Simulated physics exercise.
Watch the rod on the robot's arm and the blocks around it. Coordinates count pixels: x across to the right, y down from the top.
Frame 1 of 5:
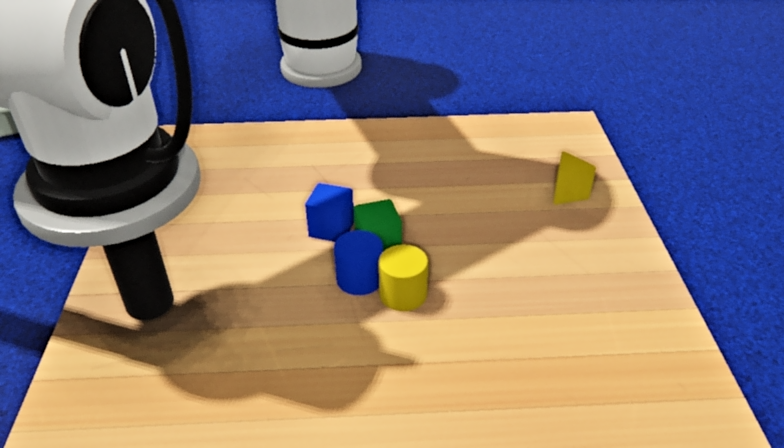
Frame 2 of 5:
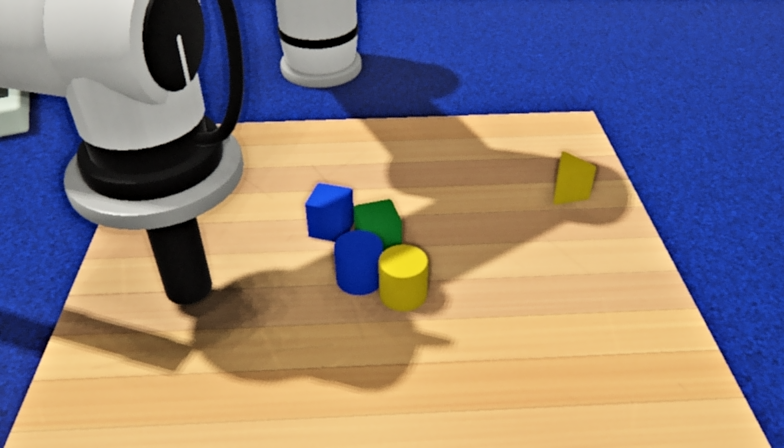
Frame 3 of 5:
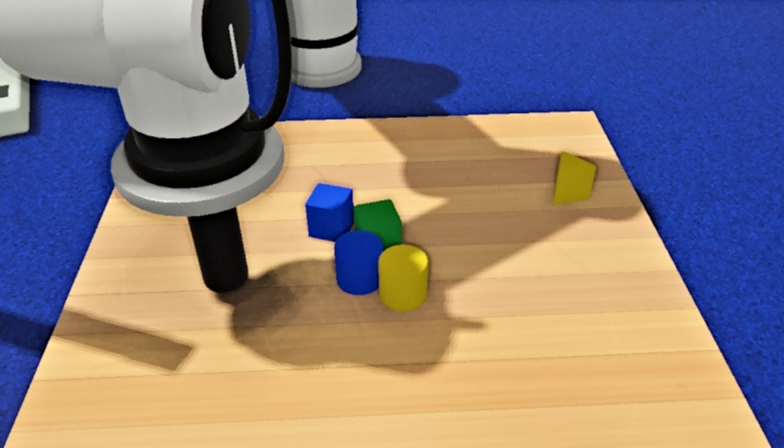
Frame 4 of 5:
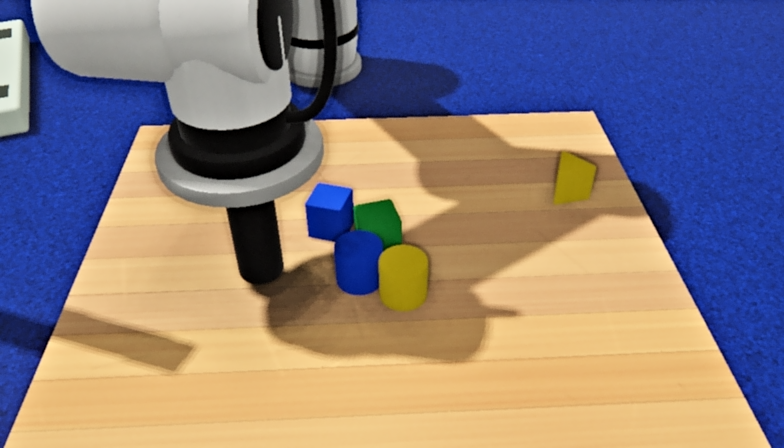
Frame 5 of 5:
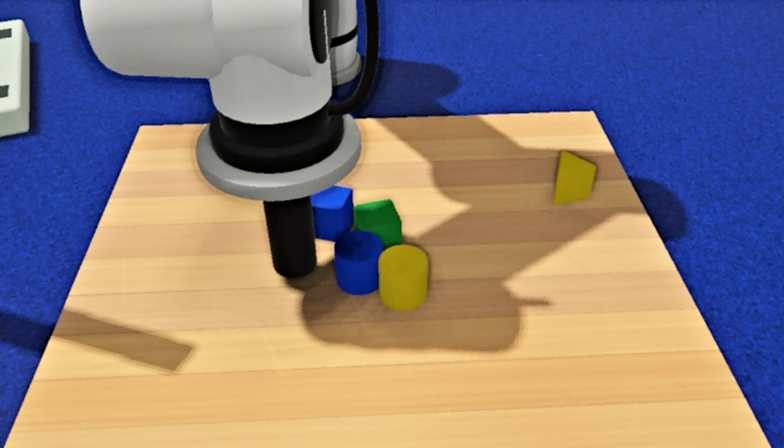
A white robot arm holding a black rod upright glides to the right across a light wooden board on a blue surface, seen from above at an angle by a still camera. Near the middle sit a blue block, a green block, a blue cylinder and a yellow cylinder, with a yellow piece apart at right. The rod nears the cluster from the left, its shadow sliding along, while the pieces stay still.
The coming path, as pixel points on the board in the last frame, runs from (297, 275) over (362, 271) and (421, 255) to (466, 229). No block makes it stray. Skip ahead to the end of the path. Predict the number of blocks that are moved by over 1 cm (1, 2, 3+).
The number is three or more.
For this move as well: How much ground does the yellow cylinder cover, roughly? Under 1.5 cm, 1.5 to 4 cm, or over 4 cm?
It slides well over 4 cm.
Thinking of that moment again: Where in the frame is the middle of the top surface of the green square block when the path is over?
It should be at (405, 196) by then.
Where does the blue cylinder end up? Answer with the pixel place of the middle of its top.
My prediction: (465, 239).
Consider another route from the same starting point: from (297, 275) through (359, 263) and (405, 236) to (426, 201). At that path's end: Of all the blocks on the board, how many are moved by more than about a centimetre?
Blocks moved: Three or more.
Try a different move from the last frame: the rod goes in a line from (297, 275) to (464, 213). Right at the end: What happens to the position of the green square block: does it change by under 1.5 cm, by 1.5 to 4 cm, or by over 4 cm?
It is going to finish beyond 4 cm from where it is now.
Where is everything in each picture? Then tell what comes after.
Rod tip at (151, 305); block tops, blue square block at (329, 195); blue cylinder at (358, 245); green square block at (377, 213); yellow cylinder at (403, 260), in the first picture.
Rod at (190, 290); blocks unchanged, in the second picture.
Rod at (227, 279); blocks unchanged, in the third picture.
Rod at (262, 271); blocks unchanged, in the fourth picture.
Rod at (296, 265); blue square block at (329, 195); blue cylinder at (358, 245); green square block at (377, 213); yellow cylinder at (403, 260), in the fifth picture.
What follows on the original path. One third of the way, rod at (362, 261); blue cylinder at (408, 243); green square block at (384, 209), turned 15° anticlockwise; yellow cylinder at (442, 268).
Two thirds of the way, rod at (422, 245); blue cylinder at (460, 240); green square block at (404, 197), turned 100° anticlockwise; yellow cylinder at (458, 274).
At the end, rod at (467, 219); blue square block in place; blue cylinder at (465, 239); green square block at (405, 196), turned 105° anticlockwise; yellow cylinder at (458, 274).
